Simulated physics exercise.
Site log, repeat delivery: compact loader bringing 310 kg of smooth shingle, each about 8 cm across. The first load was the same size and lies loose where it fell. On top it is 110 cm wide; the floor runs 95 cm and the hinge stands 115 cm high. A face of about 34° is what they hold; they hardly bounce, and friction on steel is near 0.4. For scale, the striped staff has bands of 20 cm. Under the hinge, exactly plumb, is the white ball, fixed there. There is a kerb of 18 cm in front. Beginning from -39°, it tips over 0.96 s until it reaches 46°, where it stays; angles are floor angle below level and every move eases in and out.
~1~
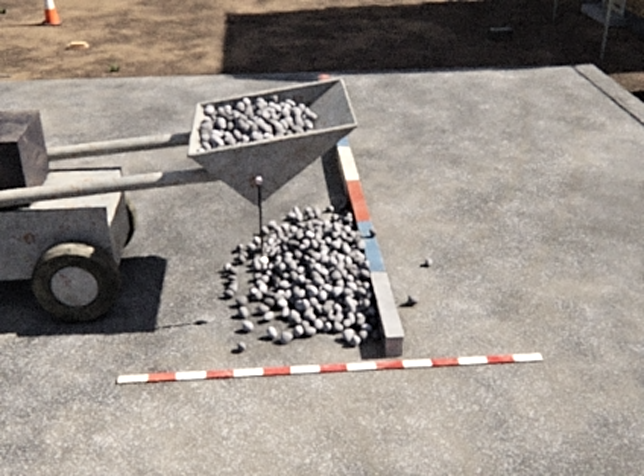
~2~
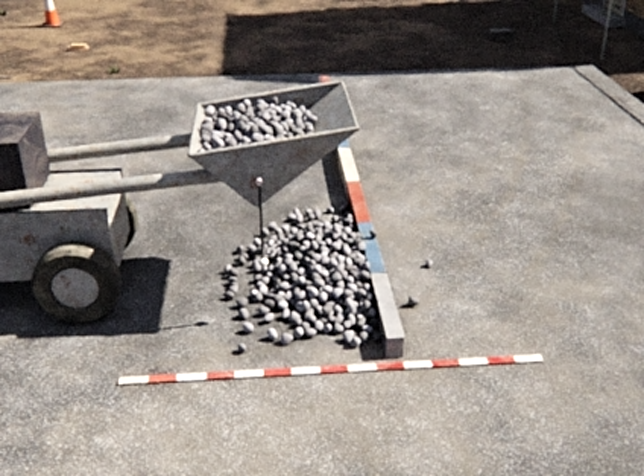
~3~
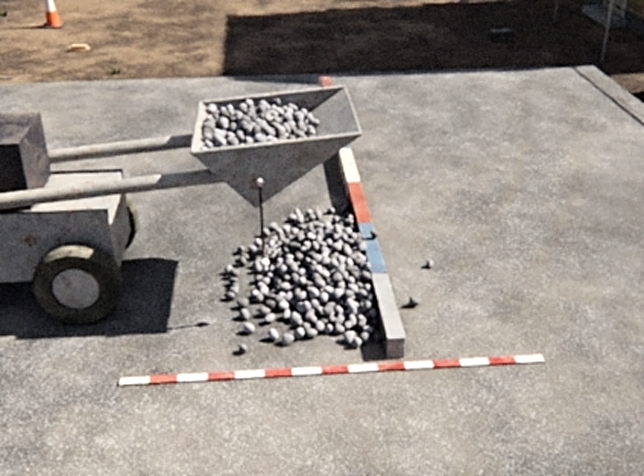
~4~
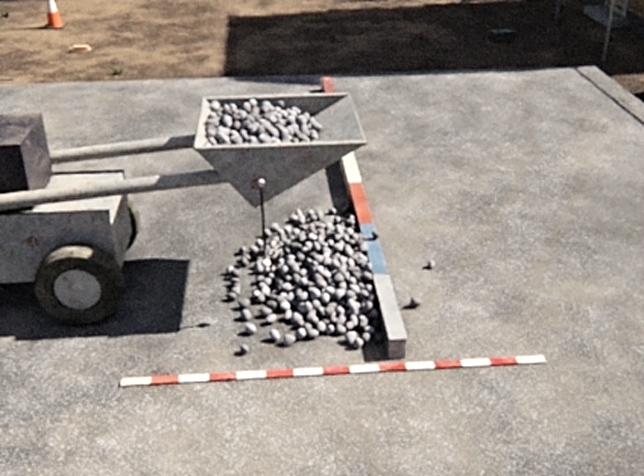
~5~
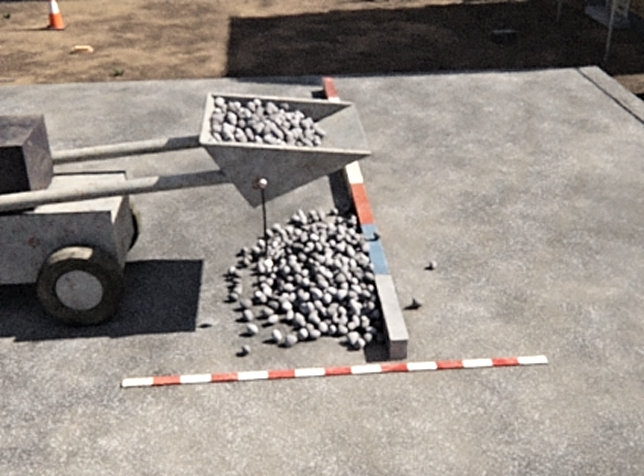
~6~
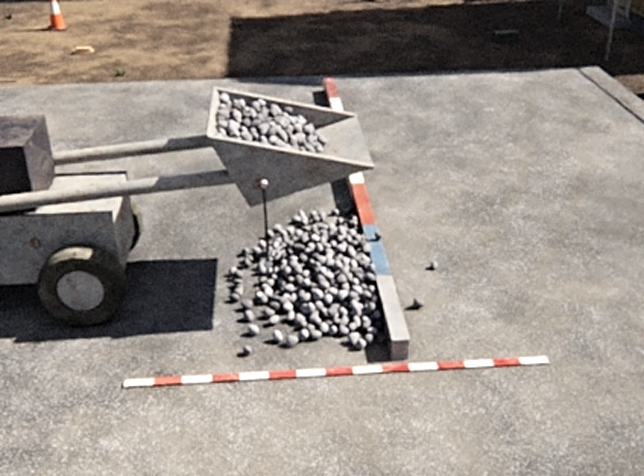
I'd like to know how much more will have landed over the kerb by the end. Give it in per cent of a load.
Roughly 33 in every hundred.
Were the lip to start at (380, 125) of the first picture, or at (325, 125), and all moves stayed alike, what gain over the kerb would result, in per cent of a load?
Around 60 and 10 percent respectively.
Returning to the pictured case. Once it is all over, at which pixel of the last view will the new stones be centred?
Roughly pixel (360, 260) in the last view.
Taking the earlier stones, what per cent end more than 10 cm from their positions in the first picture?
Some 5 percent, give or take.
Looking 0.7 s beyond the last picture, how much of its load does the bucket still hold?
Roughly 60 per cent is still inside.
Then, 0.4 s after the last picture the floor is at 33°; in per cent of one load, 100 in the bucket, 100 on this side of the kerb; the foremost stones are at (379, 249).
Then, 0.7 s after the last picture the floor is at 46°; in per cent of one load, 59 in the bucket, 140 on this side of the kerb; the foremost stones are at (388, 261).
Then, 1.1 s after the last picture the floor is at 46°; in per cent of one load, 5 in the bucket, 176 on this side of the kerb, 19 over the kerb; the foremost stones are at (438, 257).
Then, 3.7 s after the last picture the floor is at 46°; in per cent of one load, 0 in the bucket, 167 on this side of the kerb, 33 over the kerb; the foremost stones are at (566, 244). Net gain over the kerb, 33.
